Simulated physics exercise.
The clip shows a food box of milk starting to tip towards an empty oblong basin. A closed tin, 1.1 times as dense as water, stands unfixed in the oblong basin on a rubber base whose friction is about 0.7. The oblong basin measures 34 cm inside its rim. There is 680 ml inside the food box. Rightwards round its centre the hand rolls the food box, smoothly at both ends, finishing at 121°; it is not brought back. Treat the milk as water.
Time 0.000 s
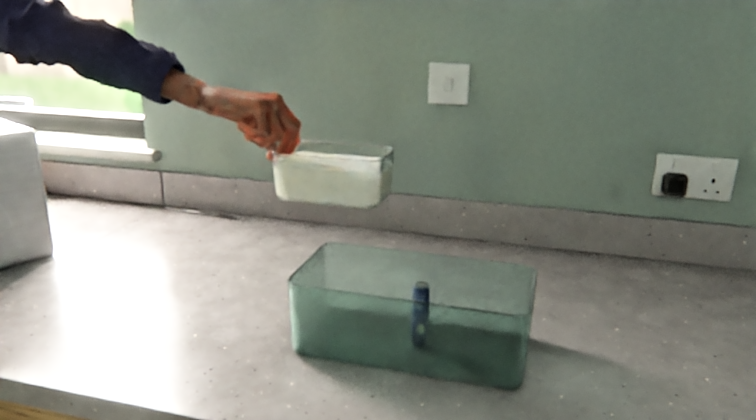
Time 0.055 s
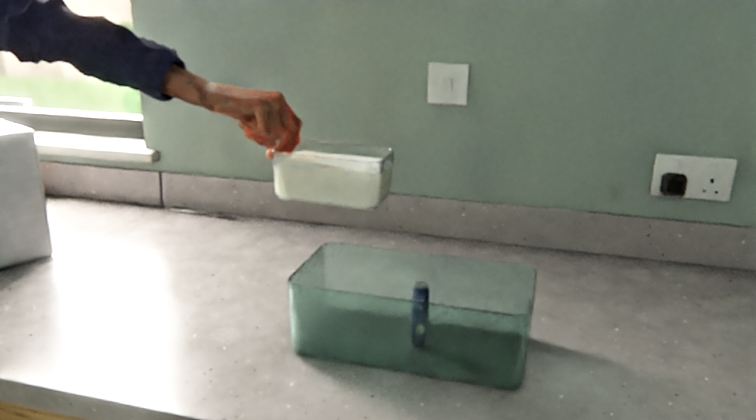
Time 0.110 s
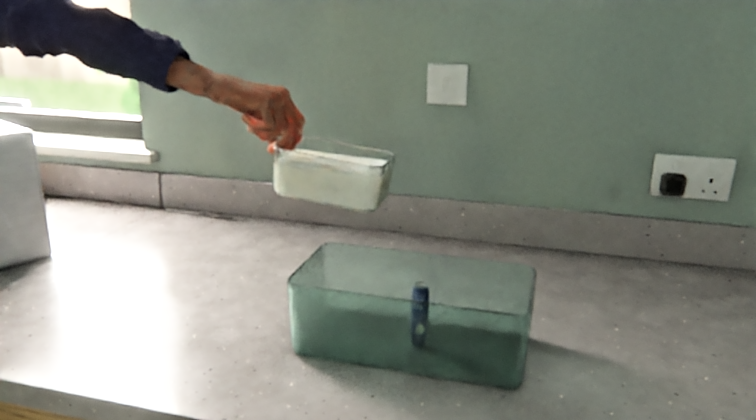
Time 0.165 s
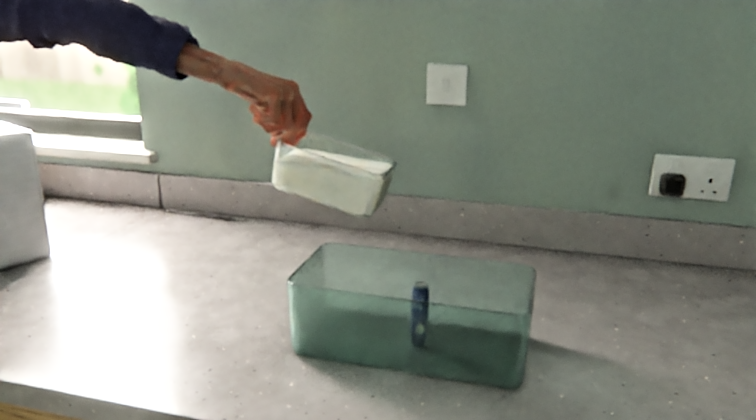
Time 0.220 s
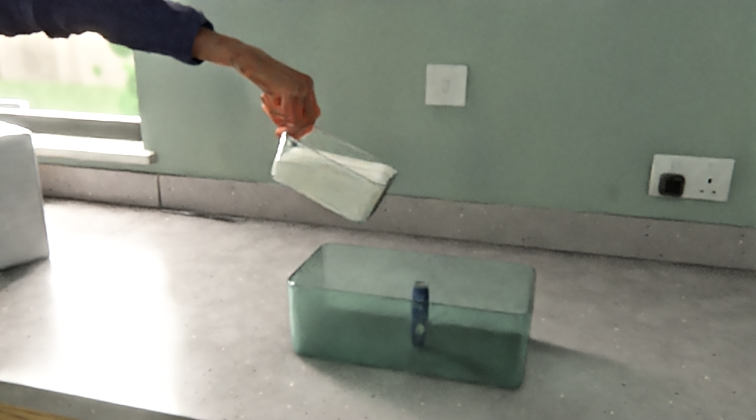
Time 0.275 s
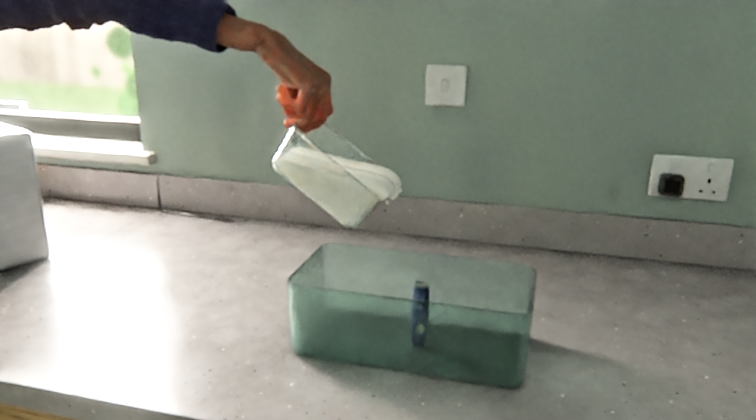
On a grey worktop against a green wall, a hand holds a clear food box of white liquid above an oblong greenish basin, then steadily tilts it to the right, the liquid sloping towards the box's lower right edge.
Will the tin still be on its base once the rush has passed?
It tilts over.
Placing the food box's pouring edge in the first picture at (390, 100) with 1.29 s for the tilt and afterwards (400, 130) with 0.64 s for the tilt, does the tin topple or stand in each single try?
The tin stays vertical the first time and stays vertical the second time.
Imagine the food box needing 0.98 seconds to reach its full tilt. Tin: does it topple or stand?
Then it stays up.
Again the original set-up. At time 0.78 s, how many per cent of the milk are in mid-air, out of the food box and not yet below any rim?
Estimate: Around 2 per cent.
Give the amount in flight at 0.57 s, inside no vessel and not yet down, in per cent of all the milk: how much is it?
Around 28 in a hundred.
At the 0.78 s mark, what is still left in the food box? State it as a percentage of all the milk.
About 0 per cent.
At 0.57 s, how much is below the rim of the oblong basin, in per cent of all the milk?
Close to 64 in a hundred.
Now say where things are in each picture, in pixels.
In the first picture, tilt 0°; pouring edge (388, 156); surface from (286, 157) to (387, 166); the oblong basin's rim runs from (307, 262) to (534, 291); the tin's top is at (421, 287).
In the second picture, tilt 2°; pouring edge (388, 157); surface from (286, 156) to (386, 166).
In the third picture, tilt 6°; pouring edge (389, 162); surface from (286, 155) to (387, 168).
In the fourth picture, tilt 14°; pouring edge (390, 170); surface from (287, 154) to (389, 170).
In the fifth picture, tilt 24°; pouring edge (390, 180); surface from (288, 153) to (392, 173); 1 per cent is over the edge.
In the sixth picture, tilt 36°; pouring edge (389, 192); surface from (287, 150) to (384, 180); 7 per cent is over the edge.
Then, 0.57 s in, the tilt is 104° and 8 per cent is still to pour; the tin stands where it began.
Then, 0.78 s in, the tilt is 121° and 0 per cent is still to pour; the tin leans 8°.
Then, 1.01 s in, the tilt is 121° and 0 per cent is still to pour; the tin leans 22°.
Then, 1.25 s in, the tilt is 121° and 0 per cent is still to pour; the tin lies on its side.
Finally, the tin lies on its side.
